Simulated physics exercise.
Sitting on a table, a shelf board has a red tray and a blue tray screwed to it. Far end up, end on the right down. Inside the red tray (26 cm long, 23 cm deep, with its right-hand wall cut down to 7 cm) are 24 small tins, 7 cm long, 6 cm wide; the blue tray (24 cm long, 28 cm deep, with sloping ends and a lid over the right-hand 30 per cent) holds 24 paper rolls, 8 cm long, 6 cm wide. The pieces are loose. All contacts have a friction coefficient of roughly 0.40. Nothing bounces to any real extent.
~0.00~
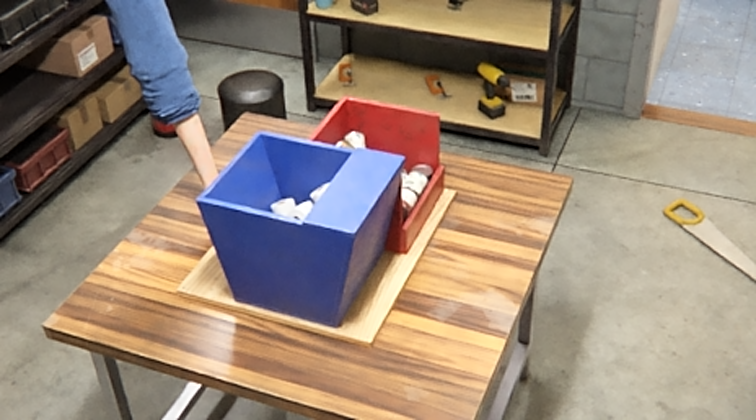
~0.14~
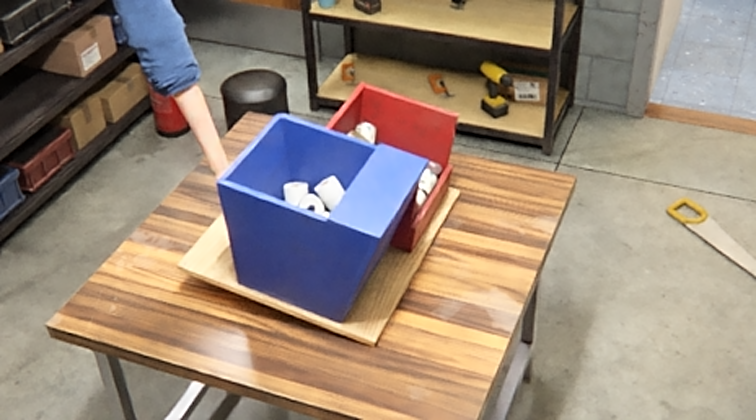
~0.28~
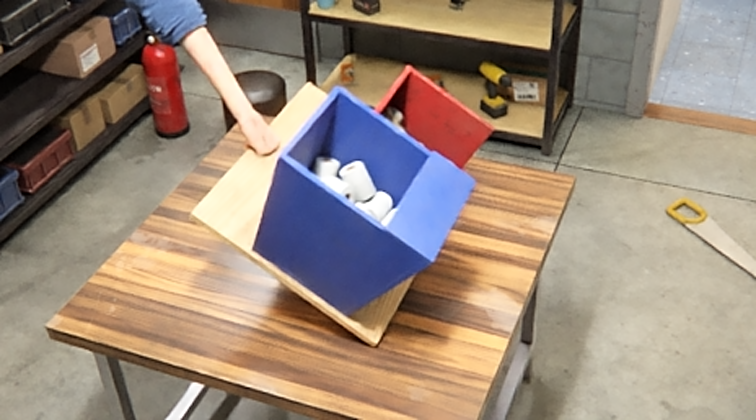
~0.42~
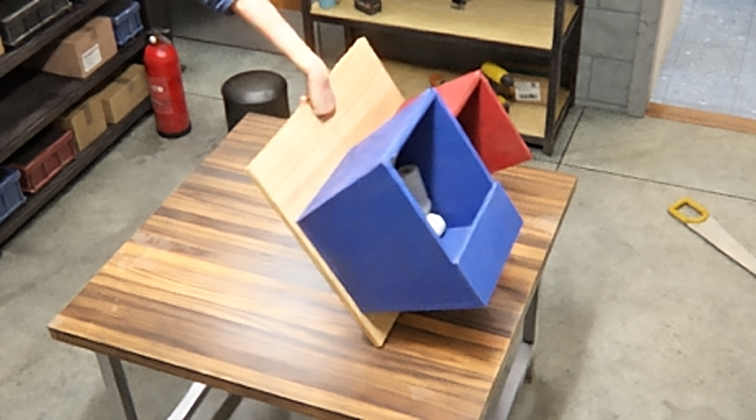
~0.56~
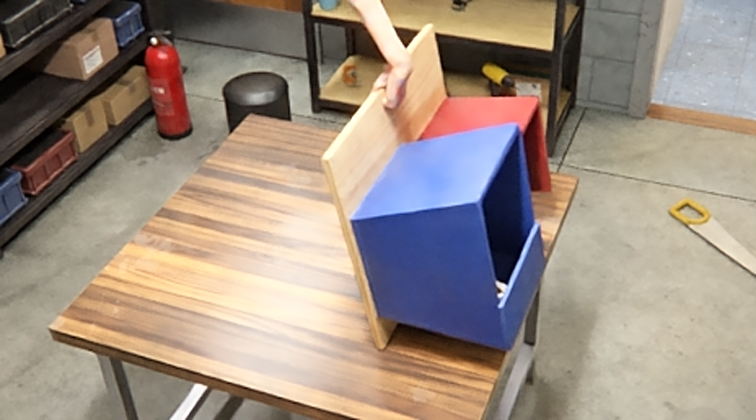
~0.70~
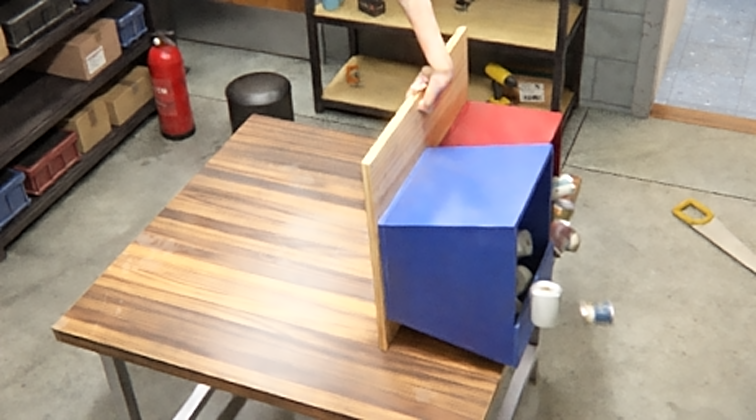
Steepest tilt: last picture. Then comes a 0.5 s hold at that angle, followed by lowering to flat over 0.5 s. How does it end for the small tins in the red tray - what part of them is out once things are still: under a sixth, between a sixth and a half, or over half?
The red tray ends up having lost over half of them.
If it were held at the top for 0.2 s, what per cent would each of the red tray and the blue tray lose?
Red tray: 80%, blue tray: 10%.
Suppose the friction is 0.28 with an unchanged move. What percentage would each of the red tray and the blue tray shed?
That would cost the red tray 90 and the blue tray 10 per cent of the load.
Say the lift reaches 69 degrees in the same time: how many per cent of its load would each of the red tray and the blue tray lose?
Red tray 60, blue tray 0 per cent.
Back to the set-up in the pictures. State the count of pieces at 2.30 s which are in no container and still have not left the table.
I'd put it at close to 6.
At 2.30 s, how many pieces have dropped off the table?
About 16.
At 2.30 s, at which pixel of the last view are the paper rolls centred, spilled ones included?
In the last view, the centre sits near (315, 253).
After 0.96 s, tilt 88°; the red tray is down by 16 of 24 and the blue tray is down by 1 of 24.
After 1.28 s, tilt 82°; the red tray is down by 19 of 24 and the blue tray is down by 1 of 24.
After 1.73 s, tilt 0°; the red tray is down by 20 of 24 and the blue tray is down by 1 of 24.
Outcome (at 2.30 s), the red tray is down by 20 of 24 and the blue tray is down by 1 of 24. Asked share, 20 of 24, 83 per cent.
